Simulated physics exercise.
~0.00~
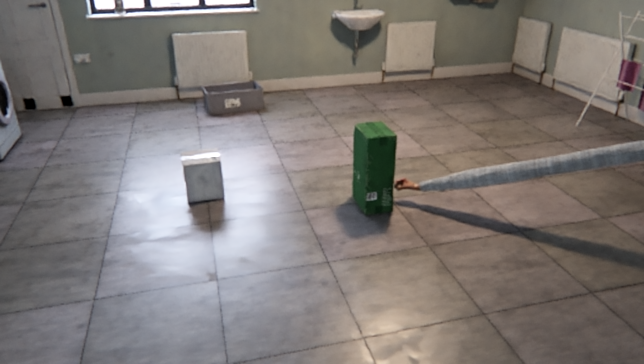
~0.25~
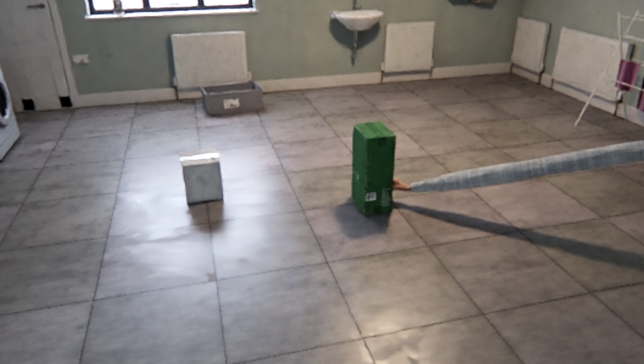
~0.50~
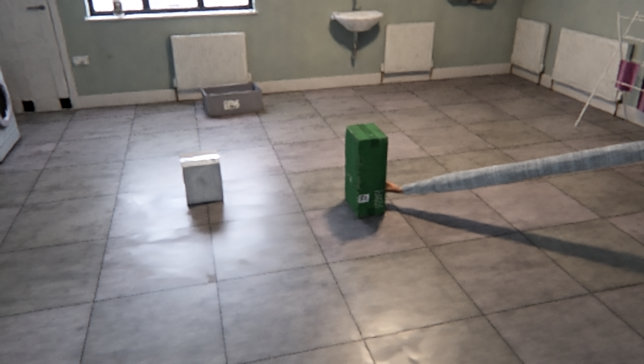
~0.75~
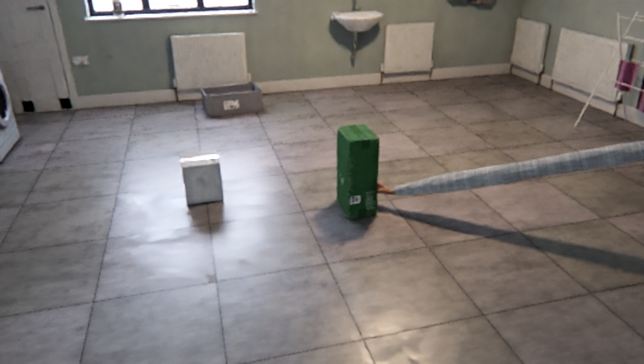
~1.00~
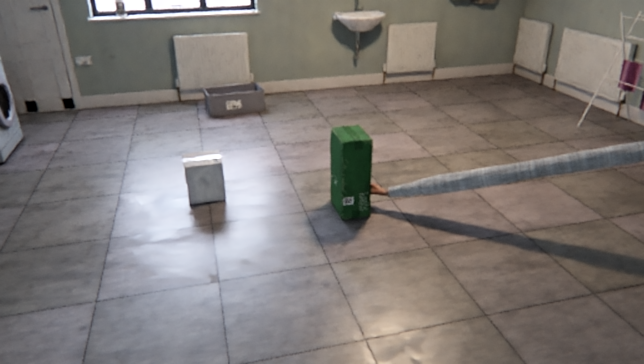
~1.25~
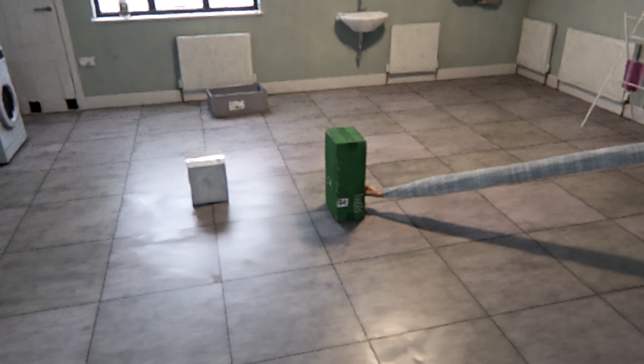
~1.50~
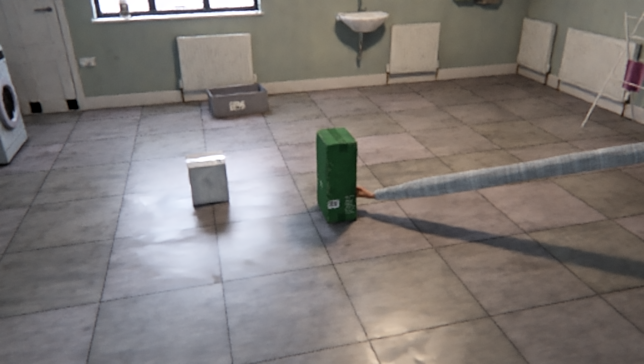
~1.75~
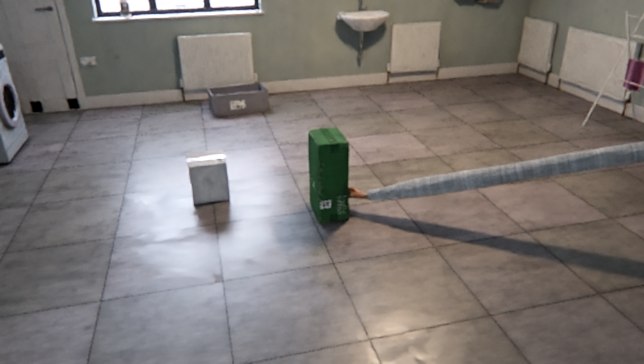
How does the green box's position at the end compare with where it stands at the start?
At the end the green box stands further to the left than at the start, with a smaller gap between it and the white box.
